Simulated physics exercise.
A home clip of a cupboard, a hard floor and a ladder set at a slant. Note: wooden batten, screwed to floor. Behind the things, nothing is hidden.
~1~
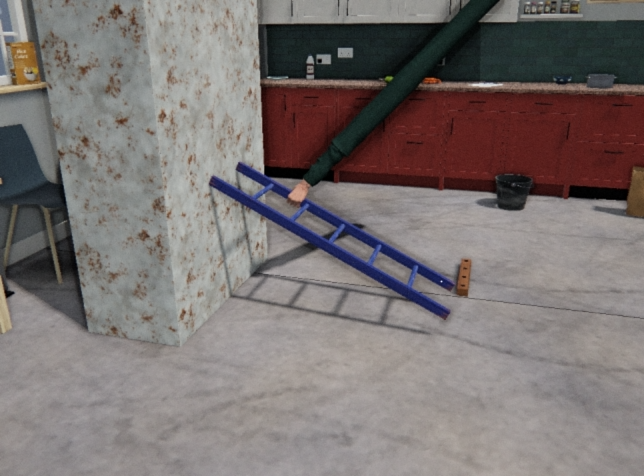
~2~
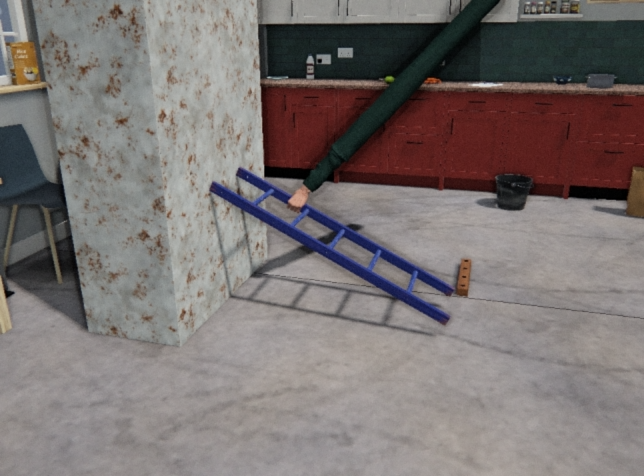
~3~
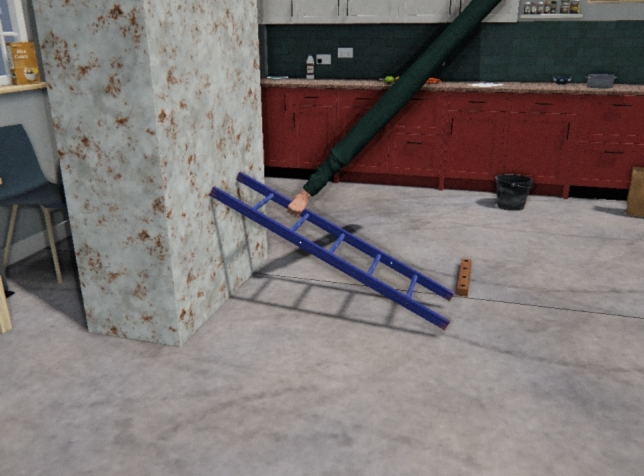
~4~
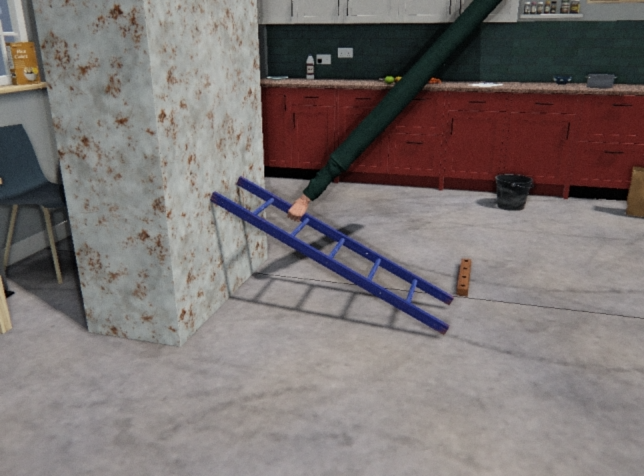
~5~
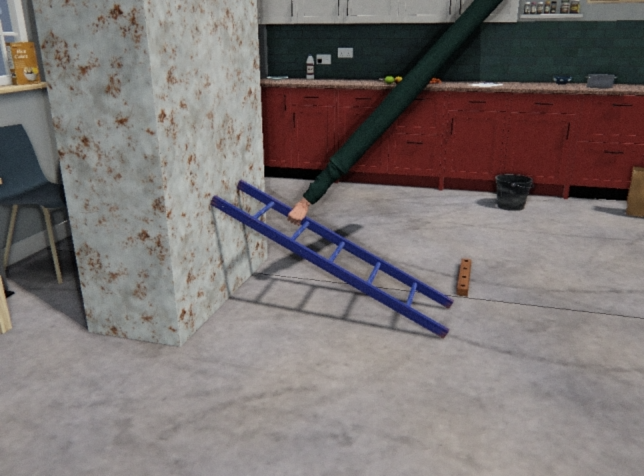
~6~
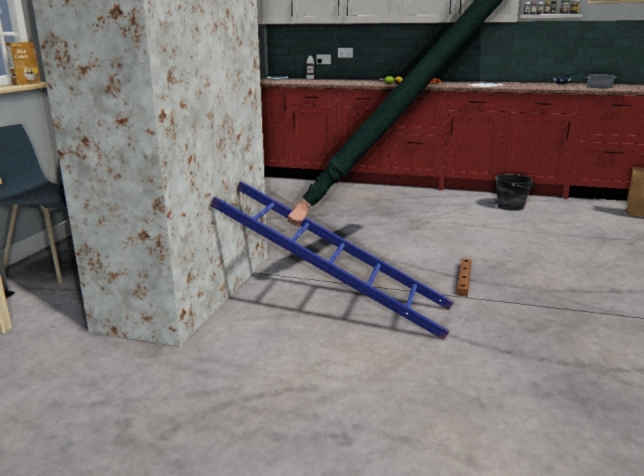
Blue ladder slanting beside a tall rust-speckled block, shifting slightly downward with a green-sleeved arm's hand on it, then staying still.
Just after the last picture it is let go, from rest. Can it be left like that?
It drops.
Then, 0.32 s after the last picture, blue ladder tipped 11° from how it was near (343, 276).
At rest, the blue ladder slides out and falls, near (349, 307).
